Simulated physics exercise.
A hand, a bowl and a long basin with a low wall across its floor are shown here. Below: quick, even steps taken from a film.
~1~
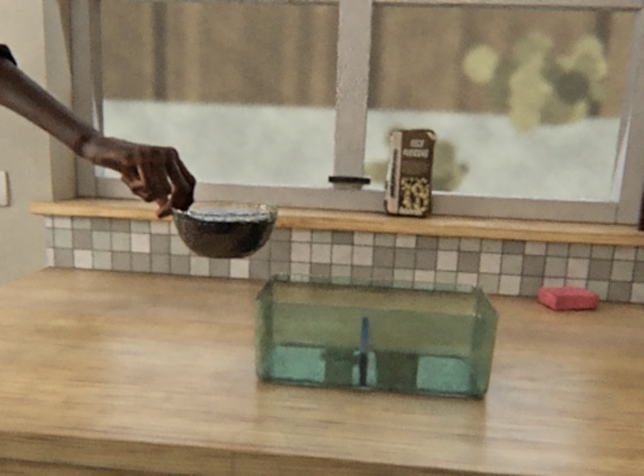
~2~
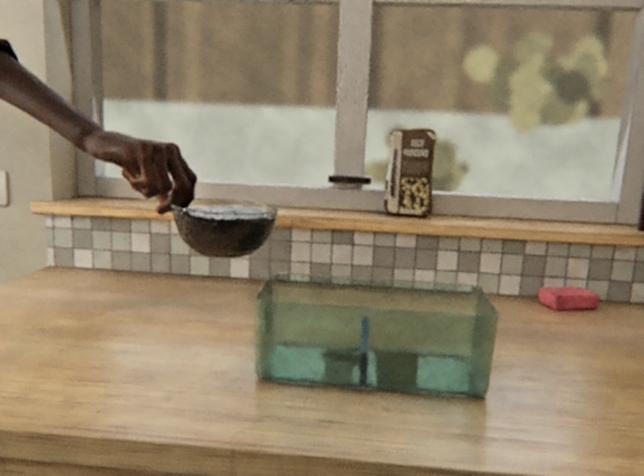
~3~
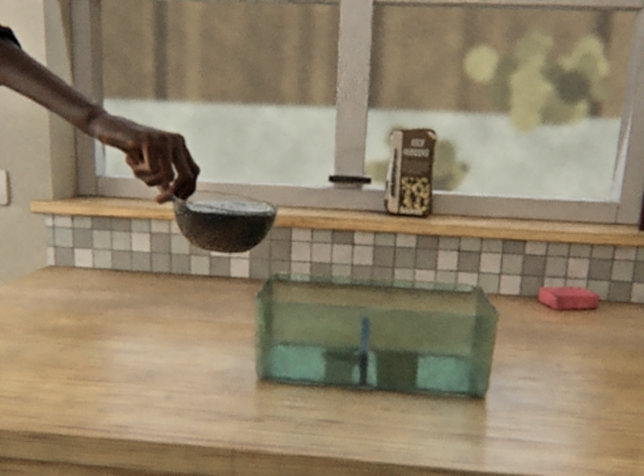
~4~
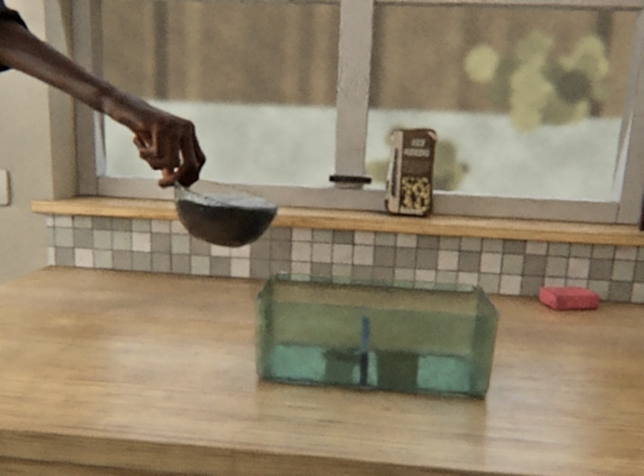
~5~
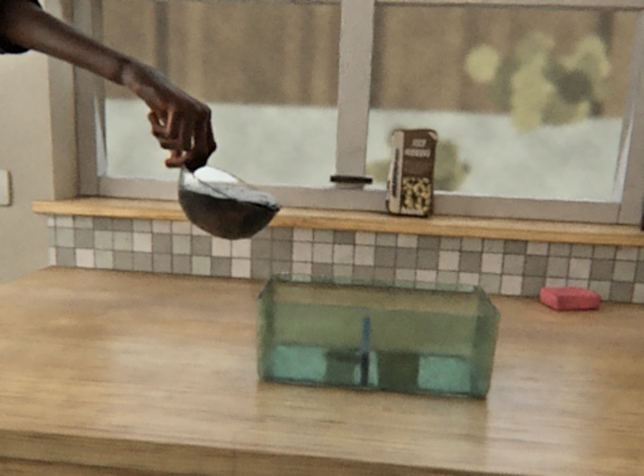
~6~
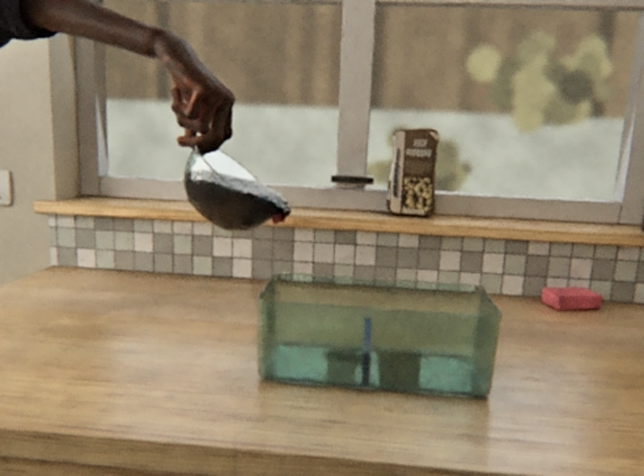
A wooden kitchen counter is seen from the front and slightly above, with a grey-framed window and a strip of small tiles behind it. A greenish see-through basin with a low wall across its floor stands near the centre, a pink block to the right, and a patterned box on the sill. From the left, a hand tilts a dark bowl rightward until reddish liquid reaches its lip, while the camera stays practically still.
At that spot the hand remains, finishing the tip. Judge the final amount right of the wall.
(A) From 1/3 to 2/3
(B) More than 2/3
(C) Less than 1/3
C.
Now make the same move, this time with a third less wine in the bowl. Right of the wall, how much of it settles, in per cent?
10 in a hundred.
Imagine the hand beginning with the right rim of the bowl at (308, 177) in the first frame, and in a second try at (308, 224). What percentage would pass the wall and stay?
About 70 per cent, then about 70 per cent.
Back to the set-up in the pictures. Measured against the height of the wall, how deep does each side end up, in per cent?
Roughly 50 left of the wall, roughly 10 right of it.
A moment on, the bowl is tipped right over and 12 per cent is still to pour, 21 is left of the wall and 0 right of it.
Next, the bowl is tipped right over and 0 per cent is still to pour, 79 is left of the wall and 19 right of it.
Then the bowl is tipped right over and 0 per cent is still to pour, 66 is left of the wall and 18 right of it.
Later the bowl is tipped right over and 0 per cent is still to pour, 72 is left of the wall and 20 right of it.
In the end 72 per cent lies left of the wall, 20 right of it and 8 outside.
